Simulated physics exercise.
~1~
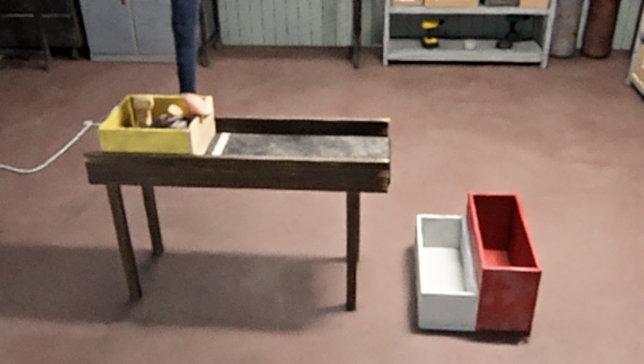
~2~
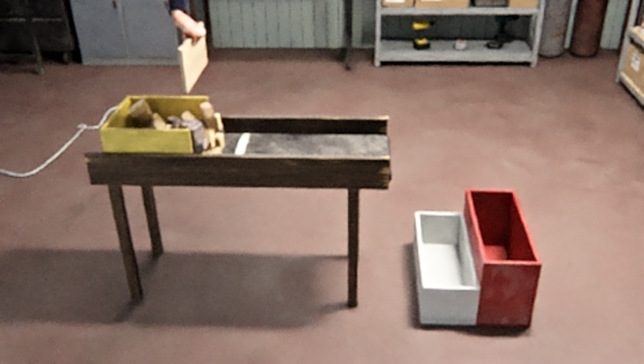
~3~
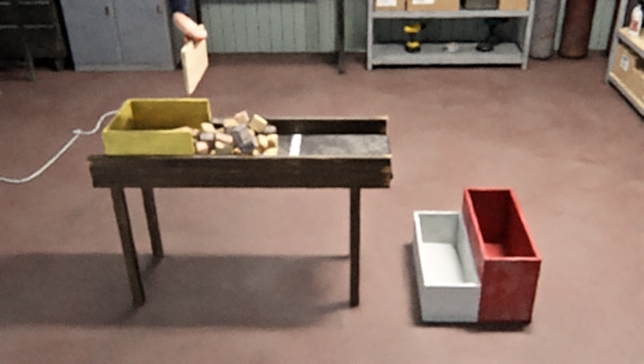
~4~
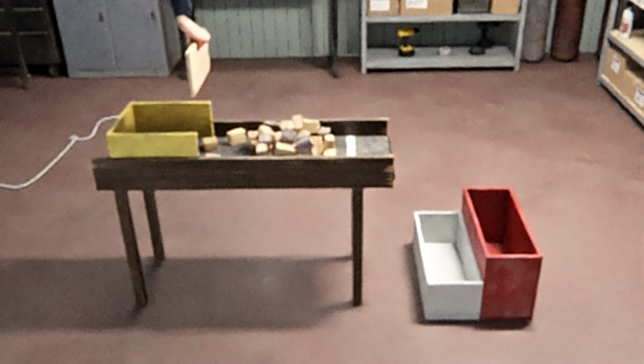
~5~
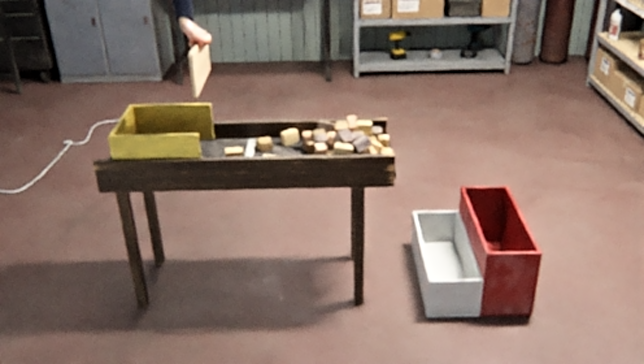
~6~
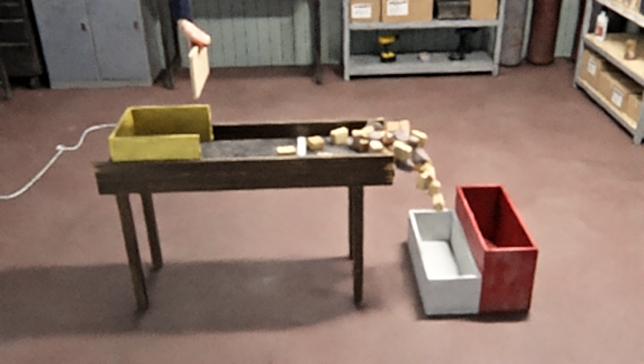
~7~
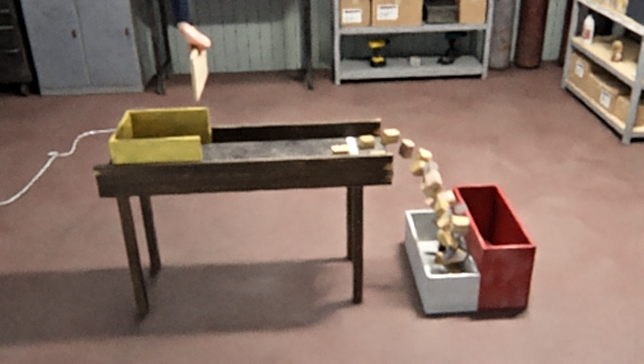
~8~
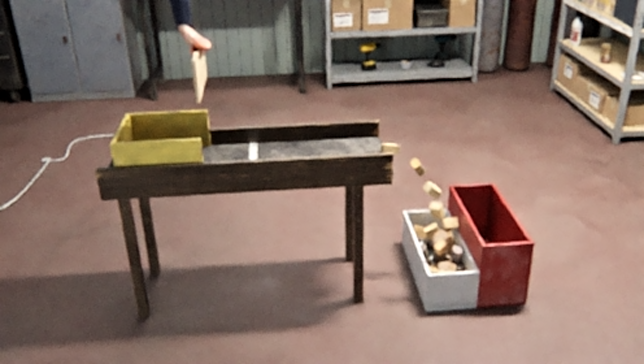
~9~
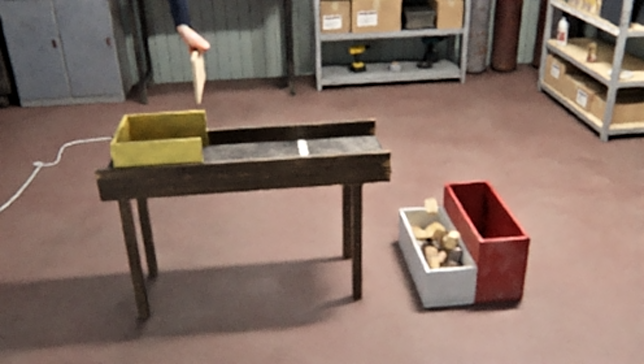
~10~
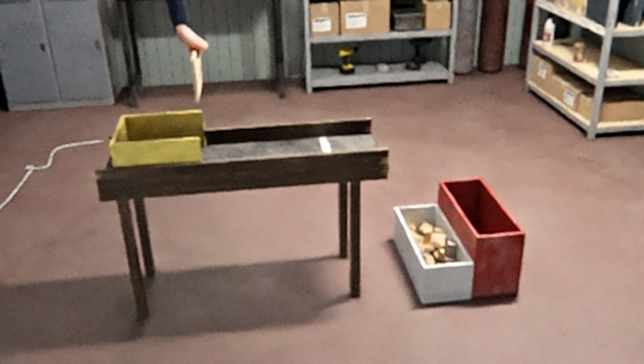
Wooden blocks ride right along a belt from a yellow pen and drop into a white bin.
